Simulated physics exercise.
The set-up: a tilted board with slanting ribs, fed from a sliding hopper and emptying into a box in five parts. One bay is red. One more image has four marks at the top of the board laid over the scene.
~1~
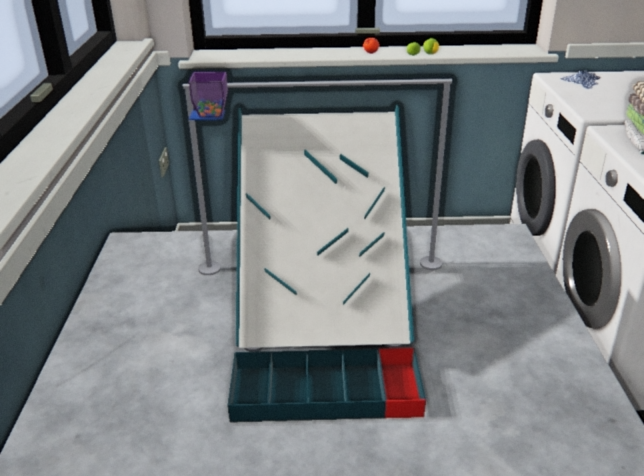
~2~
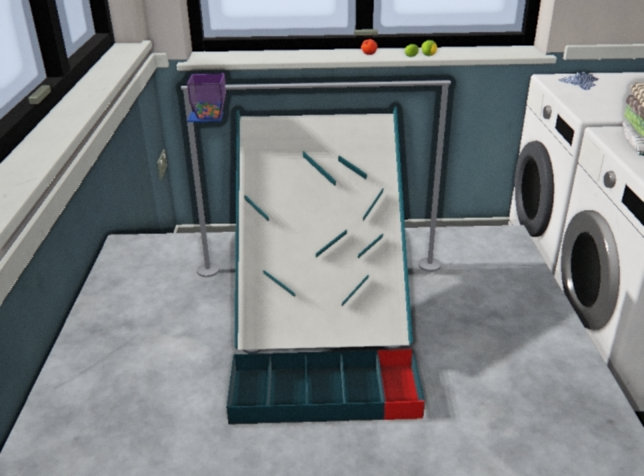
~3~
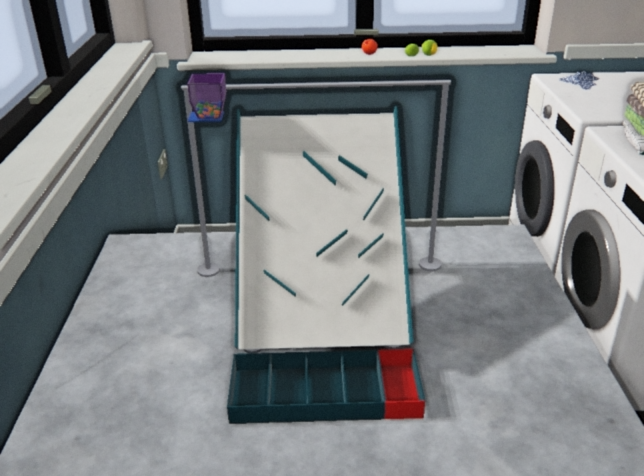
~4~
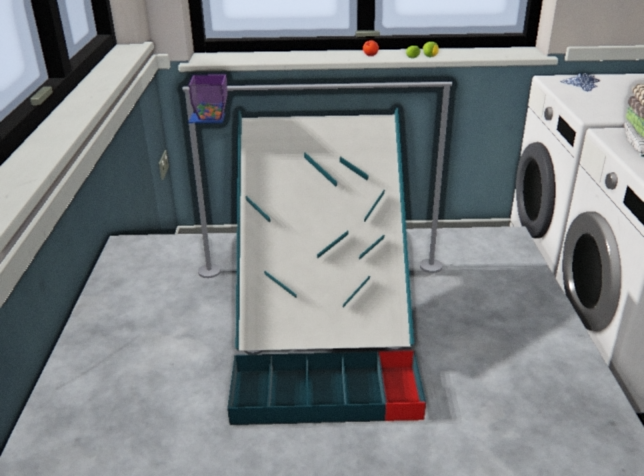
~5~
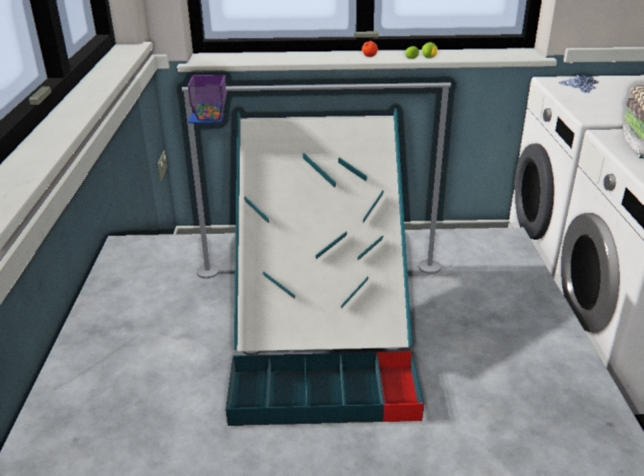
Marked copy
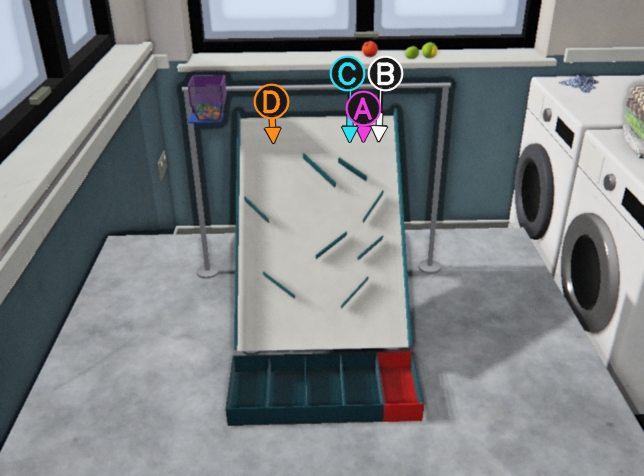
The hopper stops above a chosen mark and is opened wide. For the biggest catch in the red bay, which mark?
B is best.
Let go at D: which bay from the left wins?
It is the third one.
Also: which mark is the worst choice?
That is mark D.
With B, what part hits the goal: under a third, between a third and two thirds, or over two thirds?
It is between a third and two thirds.
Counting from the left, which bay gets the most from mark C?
The third from the left.
On the marked copy, mark A meets the board at (363, 135); mark B meets the board at (378, 135); mark C meets the board at (349, 136); mark D meets the board at (273, 137).
Choosing A, roughly a third in the red bay, roughly half in other bays, roughly a quarter held on the board.
Choosing B, roughly half in the red bay, roughly half in other bays.
Choosing C, roughly a quarter in the red bay, roughly half in other bays, roughly a third held on the board.
Choosing D, not one piece in the red bay, the larger part in other bays, about a tenth held on the board.
